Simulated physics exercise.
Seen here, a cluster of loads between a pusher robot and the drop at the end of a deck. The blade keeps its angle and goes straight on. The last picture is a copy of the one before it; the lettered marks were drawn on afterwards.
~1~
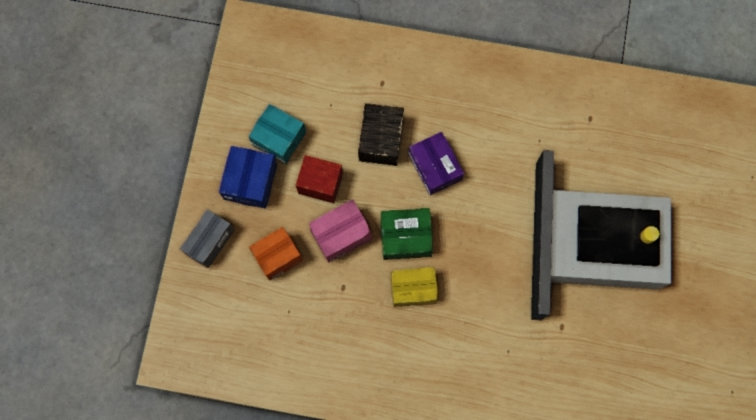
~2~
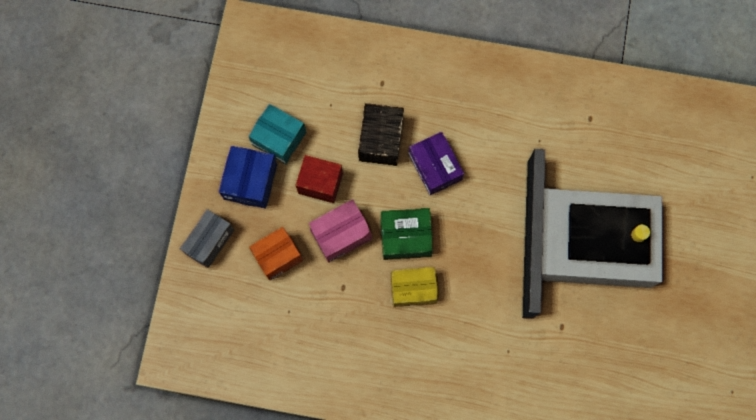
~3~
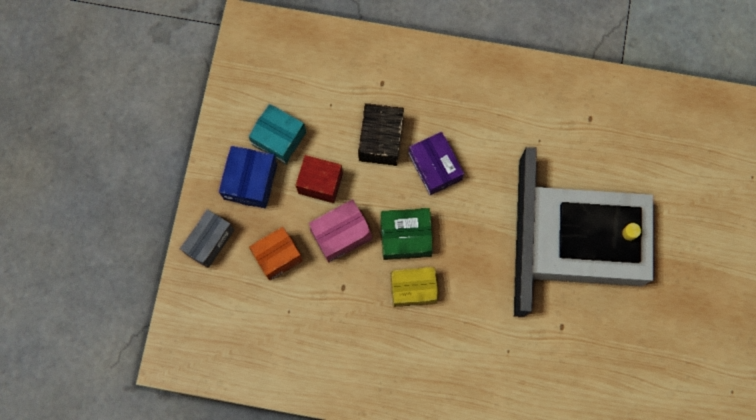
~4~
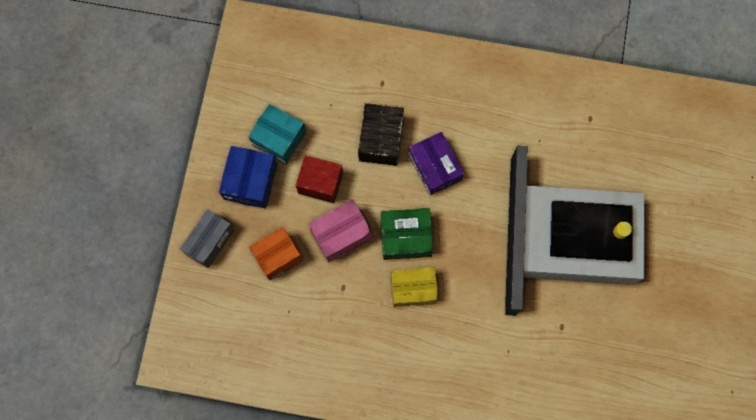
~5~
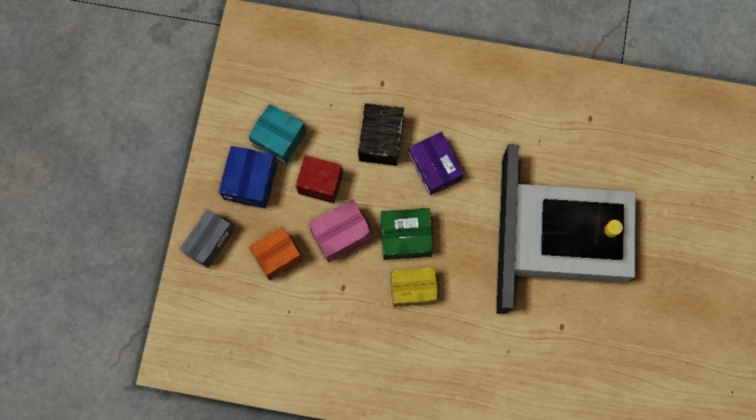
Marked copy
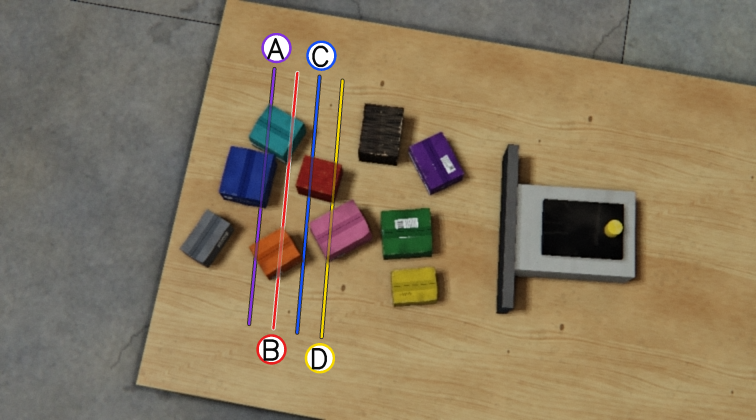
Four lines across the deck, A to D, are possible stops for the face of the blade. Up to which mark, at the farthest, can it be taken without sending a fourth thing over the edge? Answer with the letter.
Up to line A.
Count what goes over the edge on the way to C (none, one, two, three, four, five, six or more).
By then, none.
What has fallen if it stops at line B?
It is the turquoise box.
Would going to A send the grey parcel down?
Yes.
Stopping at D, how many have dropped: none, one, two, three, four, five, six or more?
In all, none.
On the marked copy, A at (262, 193); B at (286, 197); C at (309, 201); D at (332, 205).
Taking A. A third of the way, robot (487, 213); black crate (363, 133); yellow box (388, 282).
Two thirds of the way, robot (396, 197); turquoise box (236, 130); blue box (227, 179).
When it is over, robot (326, 185); turquoise box over the edge; grey parcel over the edge; two fallen.
As for the rest, B is within the limit but short; C is within the limit but short; D is within the limit but short.
